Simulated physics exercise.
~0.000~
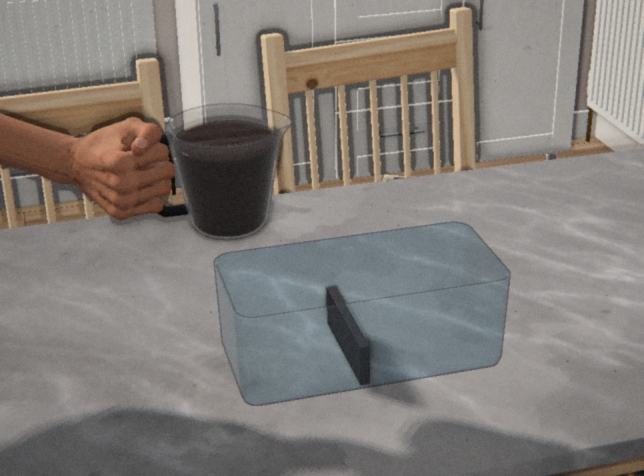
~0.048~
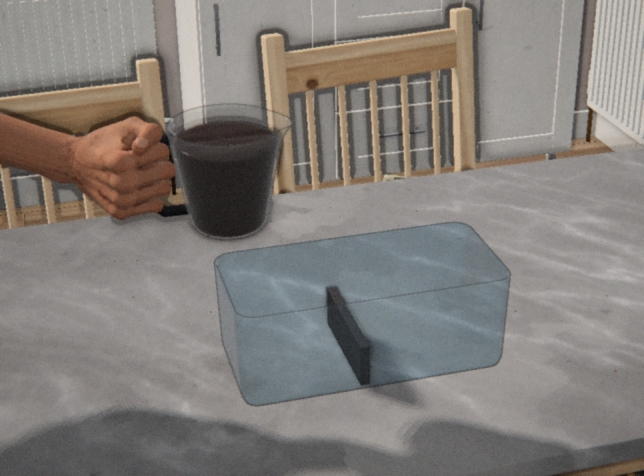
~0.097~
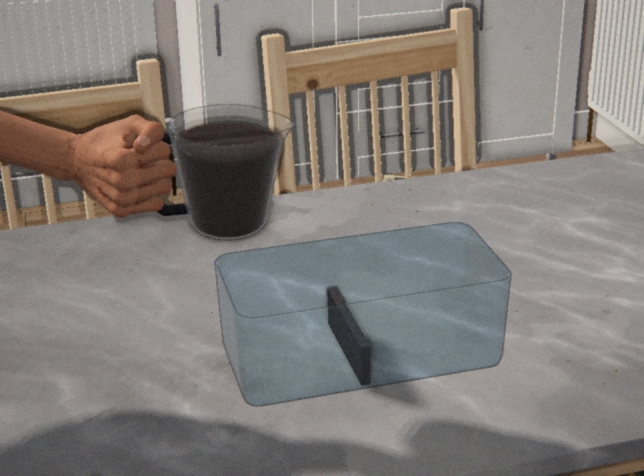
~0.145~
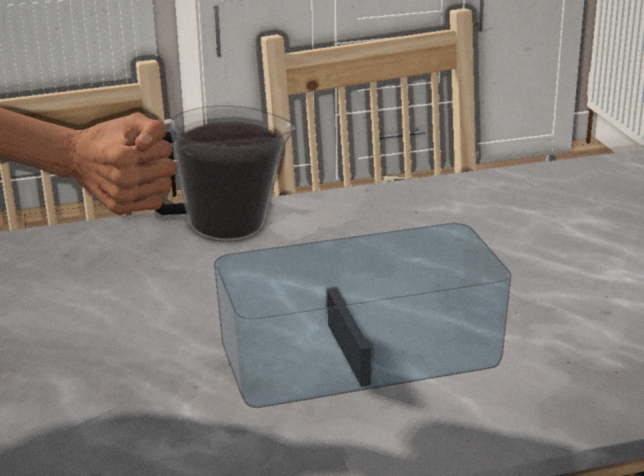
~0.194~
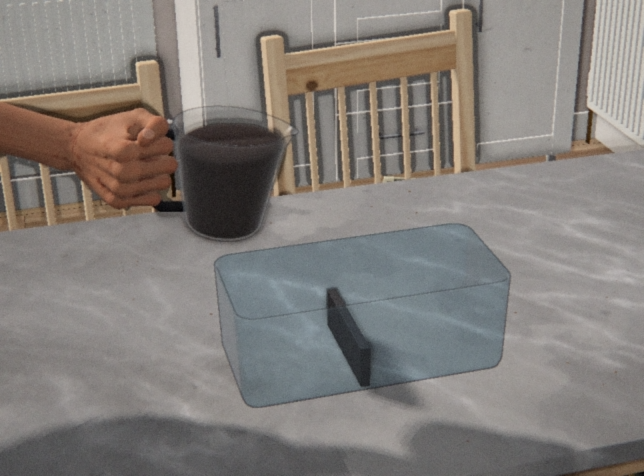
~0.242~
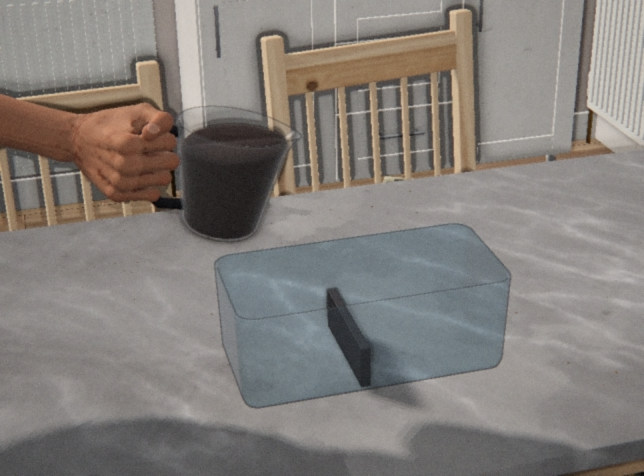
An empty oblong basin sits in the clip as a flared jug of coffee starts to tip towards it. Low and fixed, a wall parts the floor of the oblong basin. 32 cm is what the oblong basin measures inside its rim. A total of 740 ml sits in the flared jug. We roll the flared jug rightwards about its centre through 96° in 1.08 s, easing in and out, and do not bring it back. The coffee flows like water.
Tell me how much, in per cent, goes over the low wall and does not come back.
I would say about 66 per cent.
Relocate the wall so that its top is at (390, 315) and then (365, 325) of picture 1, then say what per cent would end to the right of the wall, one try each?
I'd say 5 percent on the first go, 35 percent on the next.
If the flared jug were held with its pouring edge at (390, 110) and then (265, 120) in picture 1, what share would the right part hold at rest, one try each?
95 in a hundred, followed by 15 in a hundred.
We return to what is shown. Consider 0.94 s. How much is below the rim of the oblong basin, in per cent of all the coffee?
Roughly 58 per cent.
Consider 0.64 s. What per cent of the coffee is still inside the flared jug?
I reckon about 76 in a hundred is still held.
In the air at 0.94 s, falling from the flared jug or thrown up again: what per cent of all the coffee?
Around 18 per cent of the liquid is in flight.
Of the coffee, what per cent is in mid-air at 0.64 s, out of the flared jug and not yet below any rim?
18 %.
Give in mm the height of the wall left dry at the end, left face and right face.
Left side: Around 40 mm. Right side: Around 32 mm.
After 0.64 s the tilt is 62° and 75 per cent is still to pour, 0 is left of the wall and 6 right of it.
After 0.94 s the tilt is 92° and 24 per cent is still to pour, 8 is left of the wall and 50 right of it.
After 1.25 s the tilt is 96° and 2 per cent is still to pour, 28 is left of the wall and 67 right of it.
After 1.58 s the tilt is 96° and 0 per cent is still to pour, 33 is left of the wall and 67 right of it.
In the end 33 per cent lies left of the wall, 66 right of it and 1 outside.
